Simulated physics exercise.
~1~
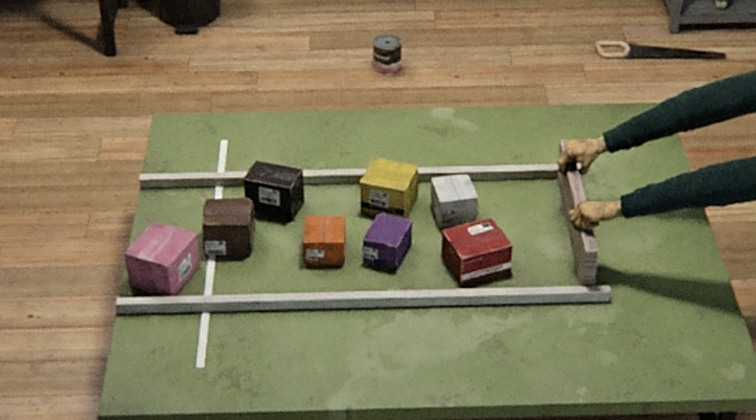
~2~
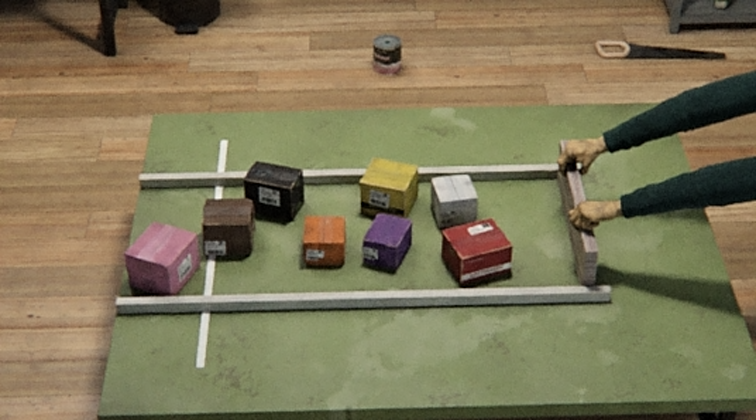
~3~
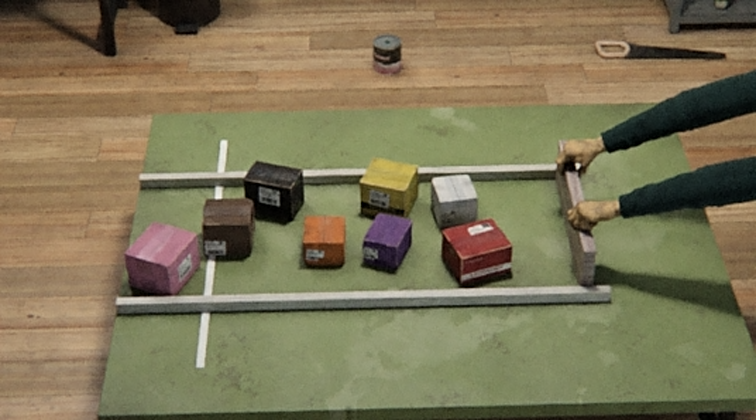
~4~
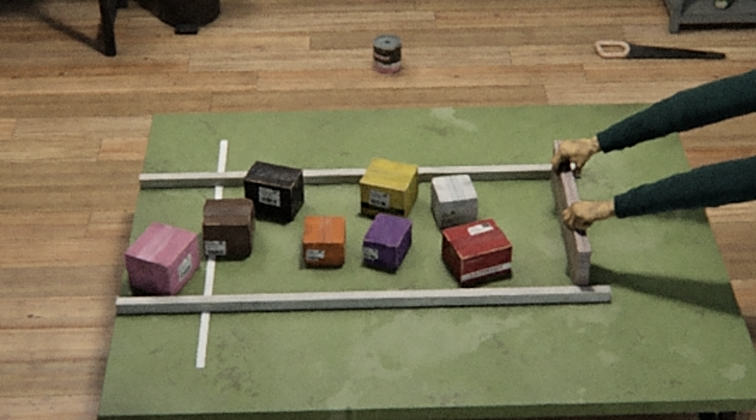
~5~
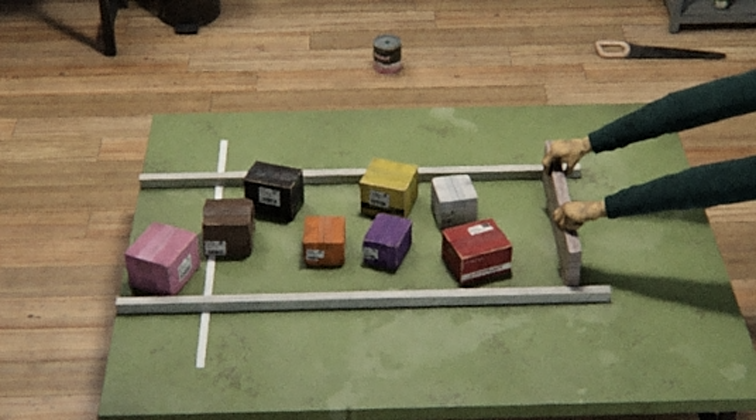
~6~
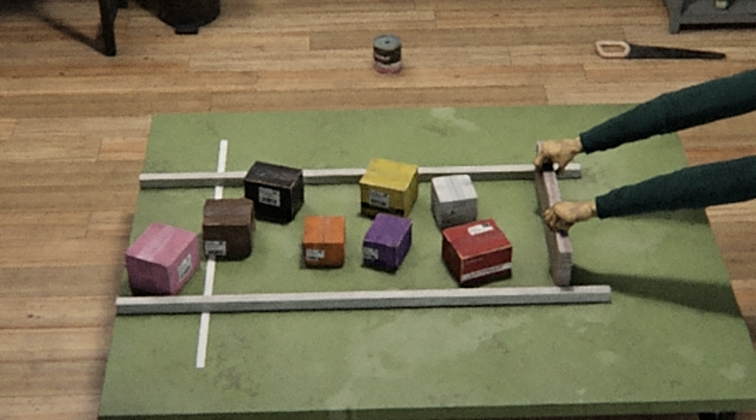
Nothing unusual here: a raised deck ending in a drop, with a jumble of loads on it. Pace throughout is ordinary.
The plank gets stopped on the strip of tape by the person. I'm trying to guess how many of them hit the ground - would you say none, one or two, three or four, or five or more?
The count that fall off is at least three and at most four.
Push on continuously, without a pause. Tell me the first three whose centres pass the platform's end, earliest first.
It goes the brown parcel, after that the black parcel, and after that the orange parcel.
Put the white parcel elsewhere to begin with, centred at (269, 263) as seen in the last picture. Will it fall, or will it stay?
Started there, the object is not lost.
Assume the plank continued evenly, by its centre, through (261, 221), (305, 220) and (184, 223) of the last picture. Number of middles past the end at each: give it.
Going through the three places, I get 1, 0 and 6.
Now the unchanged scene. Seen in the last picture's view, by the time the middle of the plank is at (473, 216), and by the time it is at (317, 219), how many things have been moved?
The first count is 2, and then it's 7.
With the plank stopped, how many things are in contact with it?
It's 2.
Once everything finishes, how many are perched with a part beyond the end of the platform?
The figure is 3.
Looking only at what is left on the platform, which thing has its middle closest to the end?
The pink parcel is foremost.
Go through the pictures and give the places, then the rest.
The first frame shows pink parcel (163, 259); brown parcel (229, 226); black parcel (274, 190); plank (576, 213); tape (213, 242).
The second frame shows brown parcel (229, 227); plank (576, 213).
The third frame shows black parcel (274, 190); orange parcel (325, 240).
The fourth frame shows pink parcel (163, 260); white parcel (454, 201).
The fifth frame shows brown parcel (229, 227); purple box (388, 241).
The sixth frame shows pink parcel (163, 260); brown parcel (229, 227); black parcel (274, 190); plank (552, 214); tape (213, 242).
Early on, none off yet; pink parcel at rest near (163, 260); brown parcel at rest near (229, 227); black parcel at rest near (274, 190).
Finally, the number that fall off is three or four; lost, orange parcel, black parcel and brown parcel.
